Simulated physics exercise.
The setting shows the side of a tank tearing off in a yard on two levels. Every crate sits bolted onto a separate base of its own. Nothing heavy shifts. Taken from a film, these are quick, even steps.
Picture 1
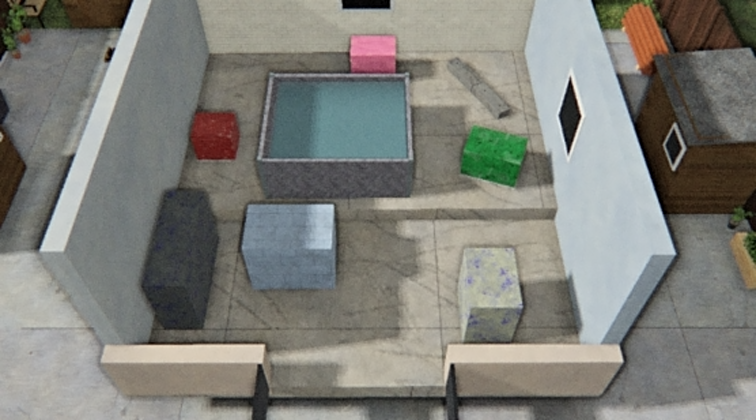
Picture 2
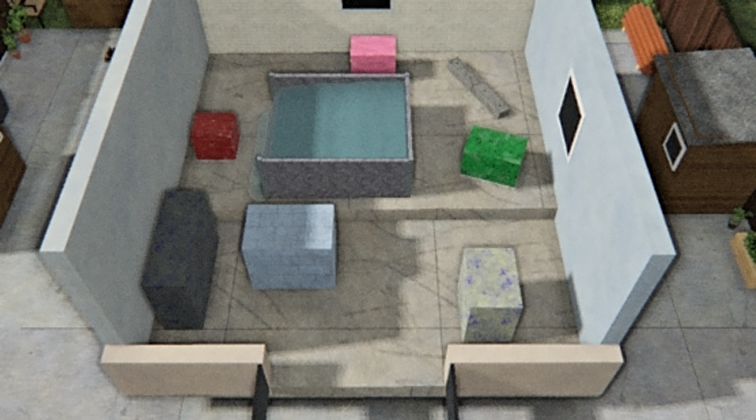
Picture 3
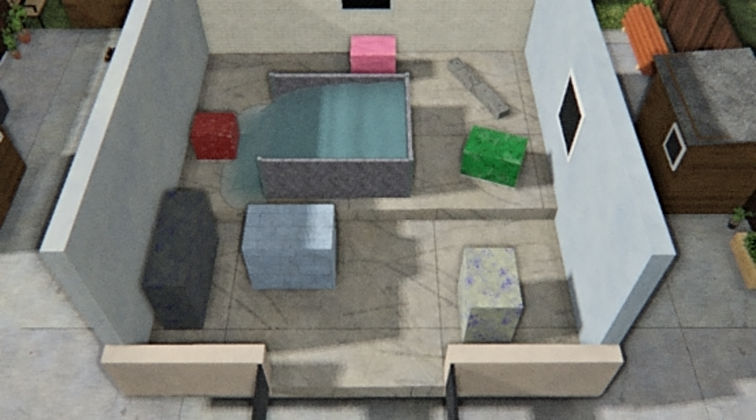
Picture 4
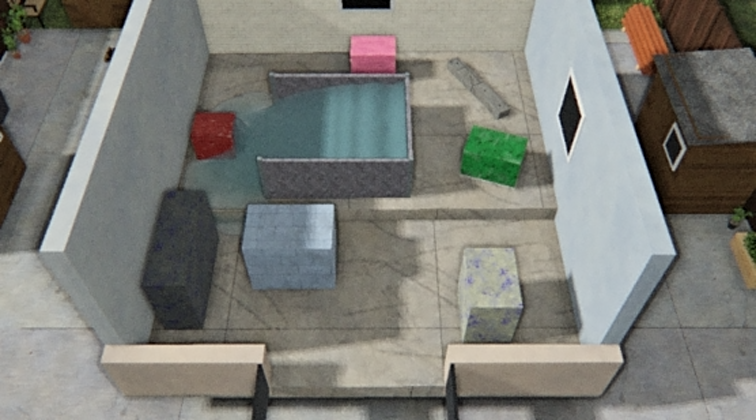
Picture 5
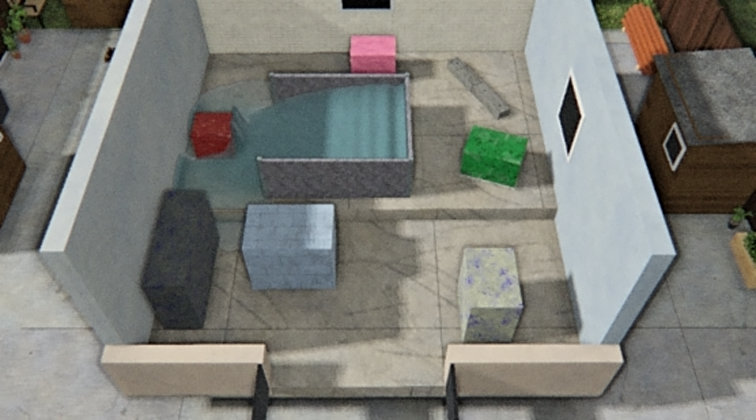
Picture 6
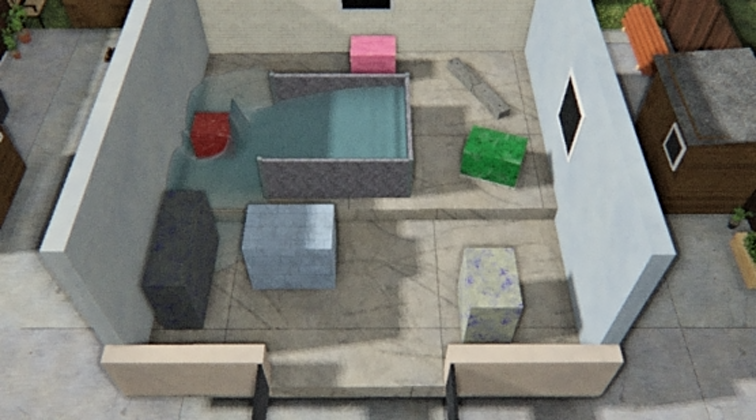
Water poured out through the open left side of a raised gray tank in a walled yard, spread across the upper level toward the left wall, and surrounded the red block.
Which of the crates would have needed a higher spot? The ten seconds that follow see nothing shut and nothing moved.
Green crate: Yes, it gets wet. Pink crate: Yes, it gets wet. Red crate: Yes, it gets wet.
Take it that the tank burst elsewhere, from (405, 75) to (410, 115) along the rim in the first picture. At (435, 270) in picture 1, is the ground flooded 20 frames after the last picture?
Outcome: Submerged.
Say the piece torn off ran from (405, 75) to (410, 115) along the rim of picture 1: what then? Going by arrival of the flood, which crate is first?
Answer: The one in green.
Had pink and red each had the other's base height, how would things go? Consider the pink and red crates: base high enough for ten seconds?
First the pink crate, which goes under; then the red crate, which goes under.
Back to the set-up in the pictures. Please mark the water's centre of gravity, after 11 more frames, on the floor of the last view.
Centre point: Around (262, 159).
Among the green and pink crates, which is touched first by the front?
First comes the pink one.
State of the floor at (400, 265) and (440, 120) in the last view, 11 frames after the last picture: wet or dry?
Result, in sequence: Unwetted; unwetted.
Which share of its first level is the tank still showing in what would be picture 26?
I'd put it close to 22 in a hundred.
A moment on, water covers 20 % of the floor; the green crate not reached, the pink crate not reached, the red crate water round its plinth.
Next, water covers 35 % of the floor; the green crate not reached, the pink crate water round its plinth, the red crate water round its plinth.
Then, water covers 65 % of the floor; the green crate not reached, the pink crate water round its plinth, the red crate water round its plinth.
Later, water covers 90 % of the floor; the green crate water round its plinth, the pink crate water round its plinth, the red crate water round its plinth.
In the end, water covers 95 % of the floor; the green crate was topped, the pink crate was topped, the red crate was topped.
